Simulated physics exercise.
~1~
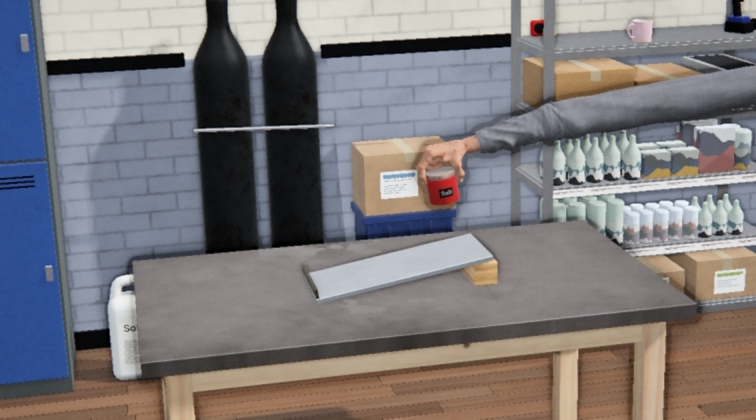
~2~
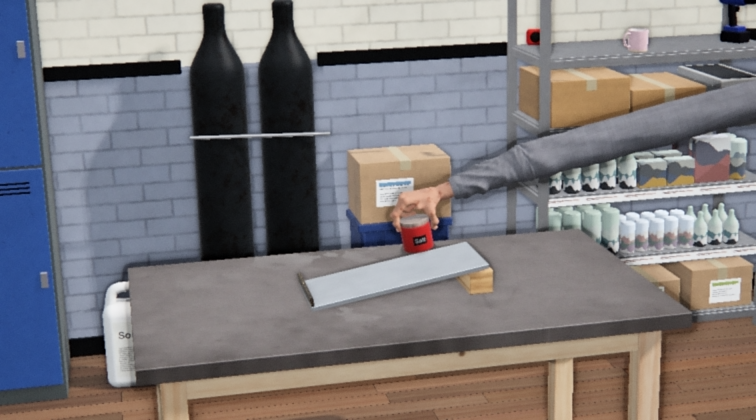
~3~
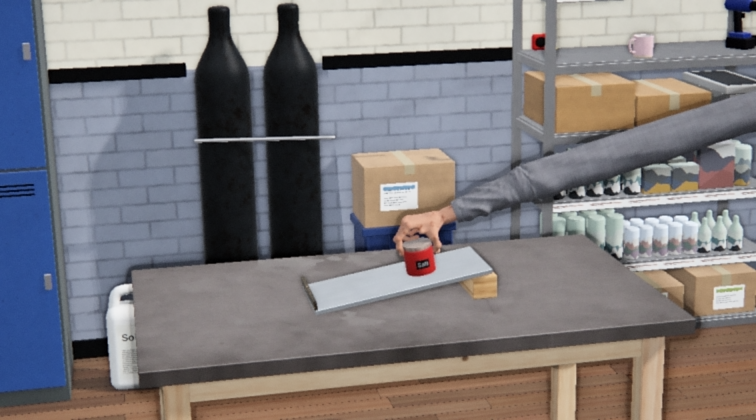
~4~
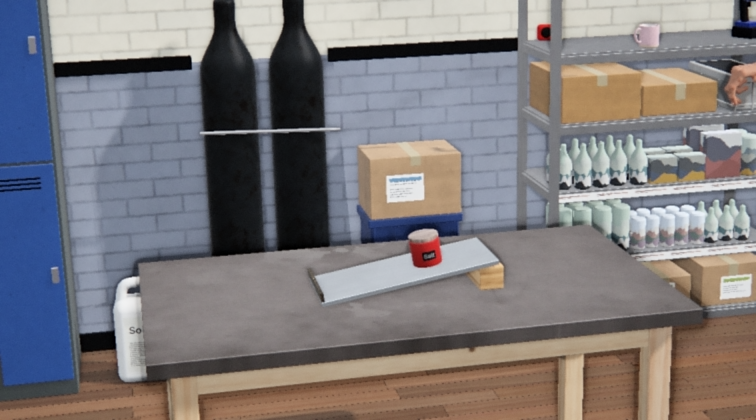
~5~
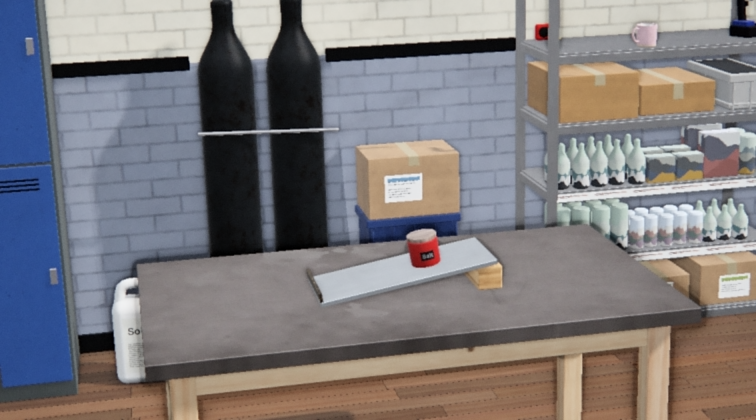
A hand lowered a small red jar onto a sloping grey board propped on a wooden block on a workbench, then let go and drew back to the right, and the jar stayed resting on the slope without sliding.
